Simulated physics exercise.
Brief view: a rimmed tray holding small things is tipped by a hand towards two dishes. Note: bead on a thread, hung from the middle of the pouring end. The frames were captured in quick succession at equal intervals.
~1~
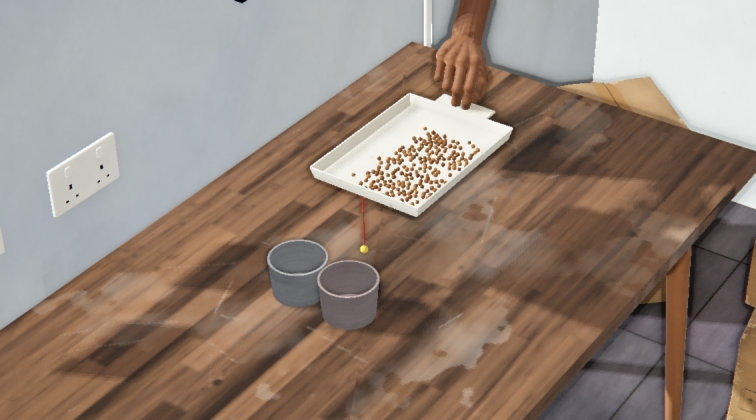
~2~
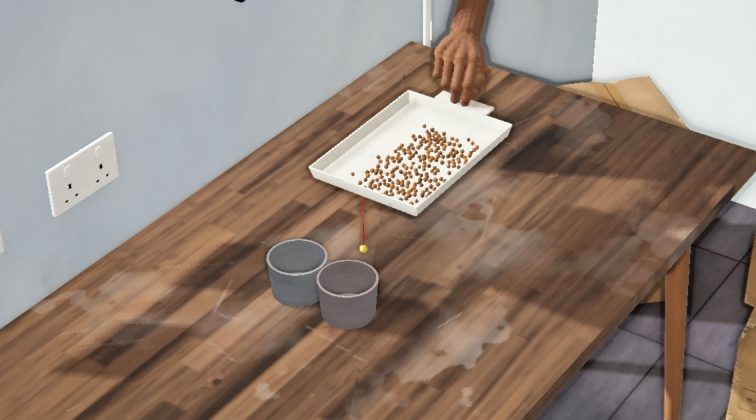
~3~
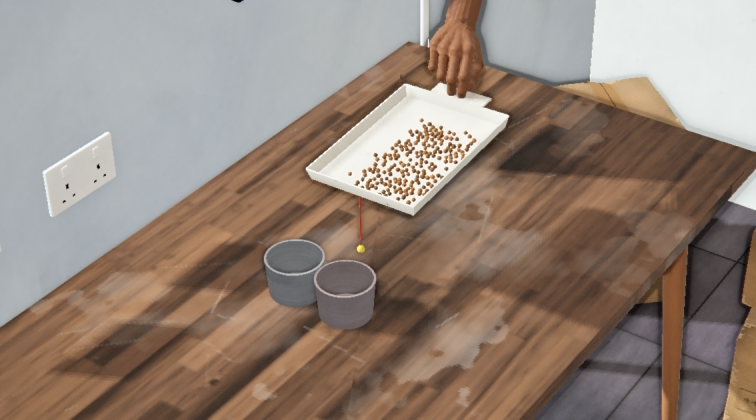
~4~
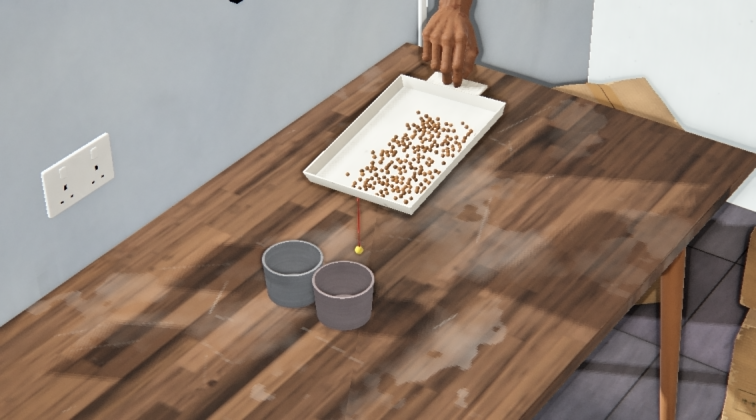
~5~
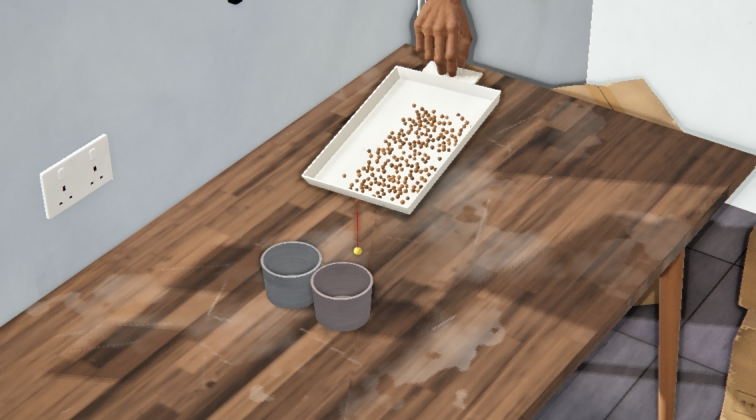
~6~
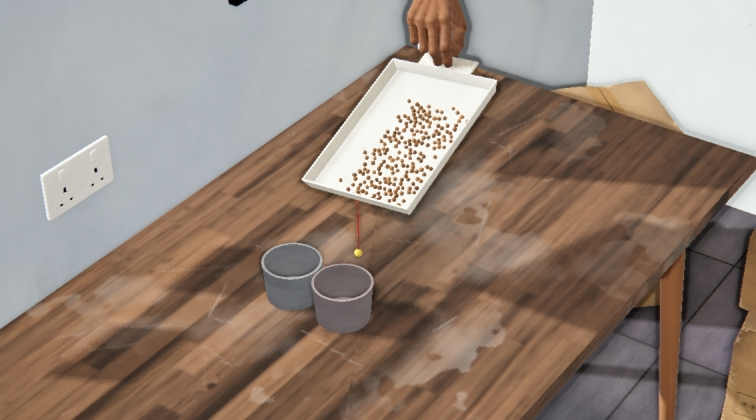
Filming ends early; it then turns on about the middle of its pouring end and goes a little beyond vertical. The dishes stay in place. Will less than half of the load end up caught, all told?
No, the greater share is caught.
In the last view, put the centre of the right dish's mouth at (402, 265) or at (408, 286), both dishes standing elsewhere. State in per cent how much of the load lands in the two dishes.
Trial 1: 0 percent; trial 2: 10 percent.
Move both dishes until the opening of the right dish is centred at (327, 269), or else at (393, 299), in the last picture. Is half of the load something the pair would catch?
The dishes end up with the greater share in the first try and the lesser share in the second.
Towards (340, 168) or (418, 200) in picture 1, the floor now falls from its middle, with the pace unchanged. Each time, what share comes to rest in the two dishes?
In turn some 10 and 0 per cent.
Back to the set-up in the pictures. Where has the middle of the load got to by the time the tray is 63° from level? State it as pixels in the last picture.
The middle of the load sits near (336, 189).
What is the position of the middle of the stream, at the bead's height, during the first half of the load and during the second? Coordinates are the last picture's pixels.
It goes through near (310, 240) first, then near (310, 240).
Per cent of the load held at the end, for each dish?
Left dish keeps 50 %, right dish keeps 20 %.
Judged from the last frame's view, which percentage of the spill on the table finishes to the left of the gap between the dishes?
Roughly 40 %.
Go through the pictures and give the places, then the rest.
Corners of the pouring end at (315, 167) and (417, 205), level; middle of the load at (420, 169), cereal balls; left dish at (281, 286); right dish at (331, 308); bead on its thread at (364, 249), in the first picture.
Corners of the pouring end at (314, 166) and (416, 205), level; middle of the load at (419, 167), in the second picture.
Corners of the pouring end at (311, 168) and (412, 204), tipped barely, lowest at the left corner; middle of the load at (417, 164), in the third picture.
Corners of the pouring end at (308, 171) and (409, 204), tipped a little, lowest at the left corner; middle of the load at (414, 160), in the fourth picture.
Corners of the pouring end at (306, 174) and (407, 204), tipped clearly, lowest at the left corner; middle of the load at (410, 156), in the fifth picture.
Corners of the pouring end at (307, 178) and (406, 205), tipped clearly, lowest at the left corner; middle of the load at (405, 156), nearly all on the move; left dish at (275, 289); right dish at (325, 311), in the sixth picture.
Soon after the last picture, tray tipped steeply; most on the tray; a stray few in the left dish; a small part in the air.
A little later, tray tipped right over; about a third on the tray; a stray few in the right dish; about a quarter in the left dish; a small part outside both; about a third in the air.
Later still, tray tipped past a quarter turn; about a quarter in the right dish; about half in the left dish; about a third outside both.
By the end, tray tipped past a quarter turn; about a quarter in the right dish; about half in the left dish; about a third outside both.
